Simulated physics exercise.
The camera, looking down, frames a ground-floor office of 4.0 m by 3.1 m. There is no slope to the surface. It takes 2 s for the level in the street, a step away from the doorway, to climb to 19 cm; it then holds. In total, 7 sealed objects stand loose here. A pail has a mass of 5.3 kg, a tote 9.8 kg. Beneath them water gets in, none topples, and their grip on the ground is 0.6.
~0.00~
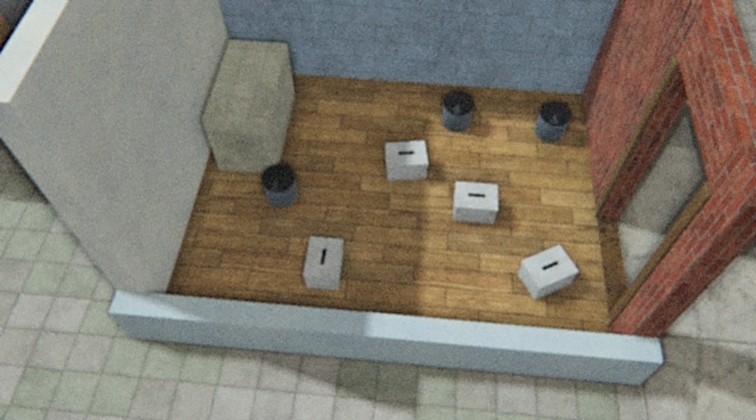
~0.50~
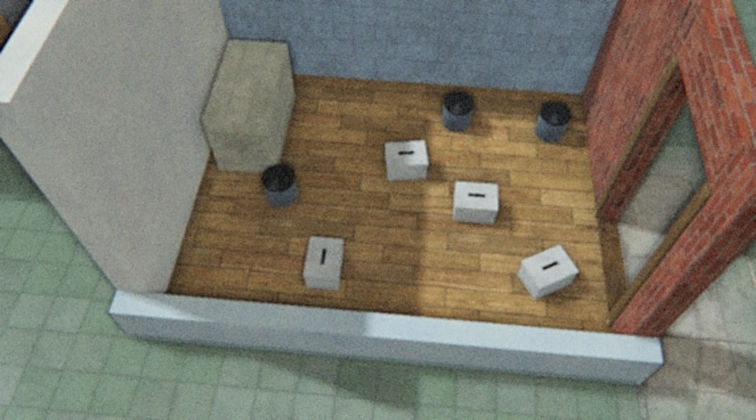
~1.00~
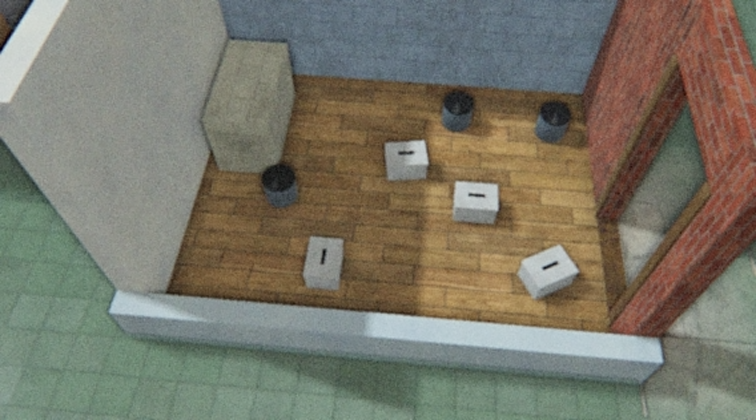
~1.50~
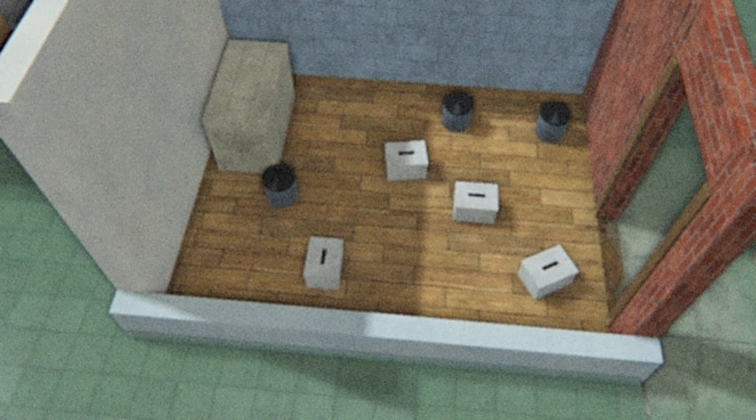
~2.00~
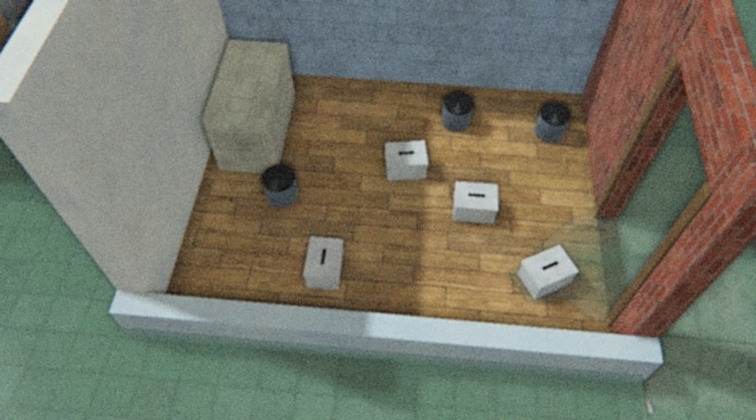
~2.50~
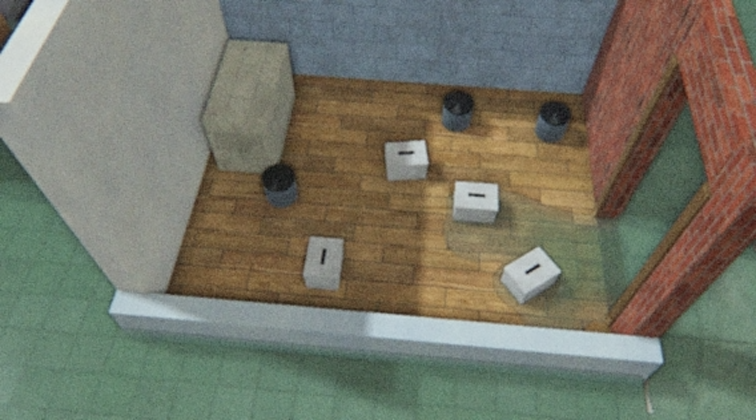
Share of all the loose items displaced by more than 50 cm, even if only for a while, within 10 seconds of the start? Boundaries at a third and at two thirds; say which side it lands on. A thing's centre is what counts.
It lands between a third and two thirds.
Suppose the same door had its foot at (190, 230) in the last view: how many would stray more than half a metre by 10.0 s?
You'd get 5 in that case.
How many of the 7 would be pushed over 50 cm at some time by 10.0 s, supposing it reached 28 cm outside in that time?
Result: 7.
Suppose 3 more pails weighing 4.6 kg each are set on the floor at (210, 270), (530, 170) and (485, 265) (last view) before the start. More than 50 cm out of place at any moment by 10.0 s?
Above the limit, then inside the limit, then above the limit.
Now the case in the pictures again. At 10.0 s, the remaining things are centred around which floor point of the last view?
Mean position approx. (380, 172).
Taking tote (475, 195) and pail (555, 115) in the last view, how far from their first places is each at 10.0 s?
Net displacement, in order: 50 cm; 10 cm.
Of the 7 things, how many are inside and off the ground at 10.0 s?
The number is 5.
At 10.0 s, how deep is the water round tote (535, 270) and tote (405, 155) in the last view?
Roughly 13 and 8 cm.
After 3.5 s 1 of 7 are over 50 cm from their spots; 0 afloat.
After 4.5 s 1 of 7 are over 50 cm from their spots; 0 afloat.
After 7.0 s 2 of 7 are over 50 cm from their spots; 3 afloat.
After 10.0 s 3 of 7 are over 50 cm from their spots, and 3 have been at some point; 5 afloat.
